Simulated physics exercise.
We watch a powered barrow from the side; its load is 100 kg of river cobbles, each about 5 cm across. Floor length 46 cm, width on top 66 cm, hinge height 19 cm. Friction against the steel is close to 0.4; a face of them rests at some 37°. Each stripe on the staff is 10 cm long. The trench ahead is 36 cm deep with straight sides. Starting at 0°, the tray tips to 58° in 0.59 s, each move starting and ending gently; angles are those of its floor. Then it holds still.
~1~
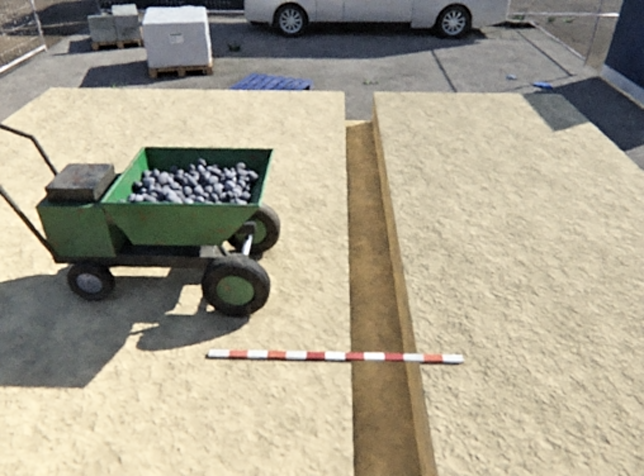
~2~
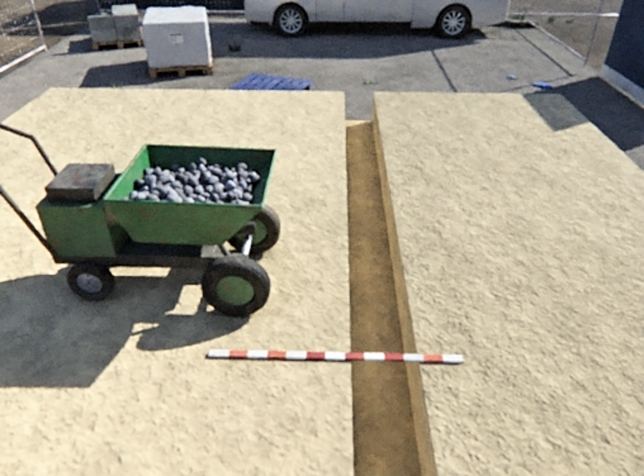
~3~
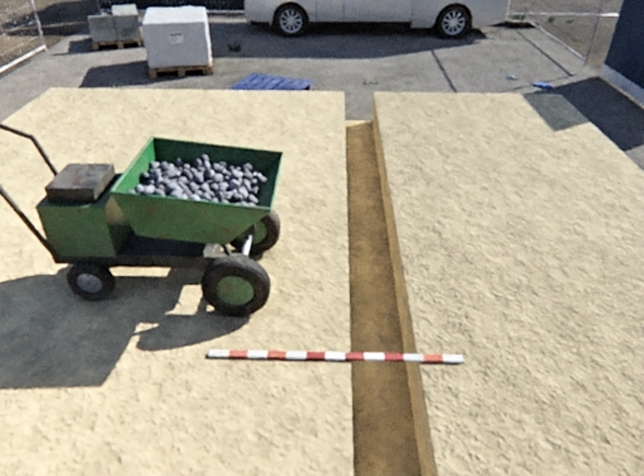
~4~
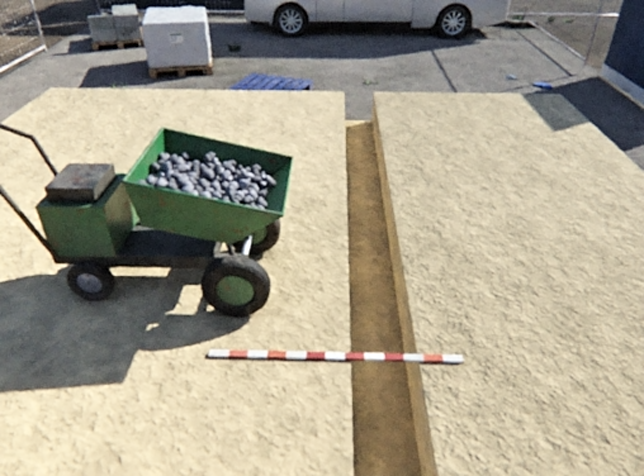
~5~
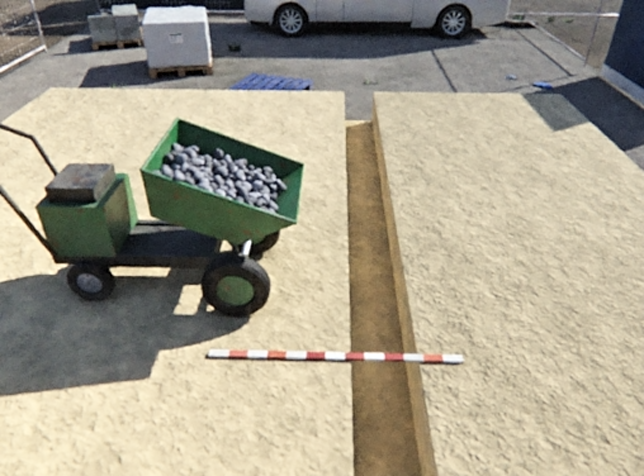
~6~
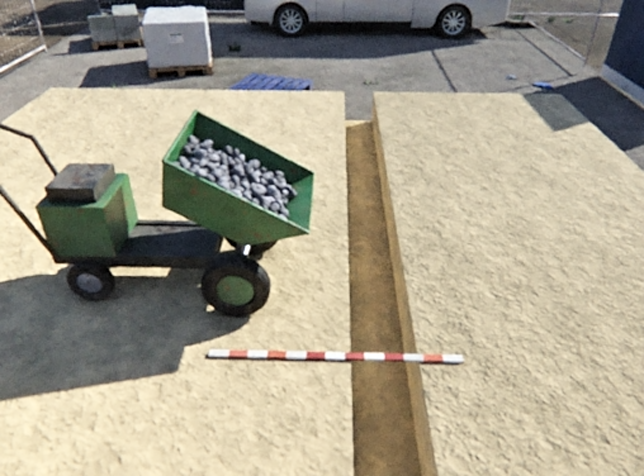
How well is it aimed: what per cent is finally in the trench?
Roughly 69 per cent ends in the trench.
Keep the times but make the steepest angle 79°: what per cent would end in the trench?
It would be near 95 per cent.
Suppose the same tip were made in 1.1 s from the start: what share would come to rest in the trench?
It would be near 75 per cent.
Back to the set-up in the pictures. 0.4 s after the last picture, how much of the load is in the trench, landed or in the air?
Some 5 per cent.
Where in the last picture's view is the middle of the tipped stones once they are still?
Their middle is at about (378, 321).
Then, 0.1 s after the last picture the floor is at 49°, 100 % in the tray; the foremost stones are at (308, 222).
Then, 0.4 s after the last picture the floor is at 58°, 91 % in the tray, 2 % short of the trench, 7 % in the trench; the foremost stones are at (374, 262).
Then, 0.7 s after the last picture the floor is at 58°, 47 % in the tray, 4 % short of the trench, 43 % in the trench, 6 % past the trench; the foremost stones are at (461, 302).
Then, 2.7 s after the last picture the floor is at 58°, 22 % in the tray, 1 % short of the trench, 69 % in the trench, 7 % past the trench; the foremost stones are at (560, 326).
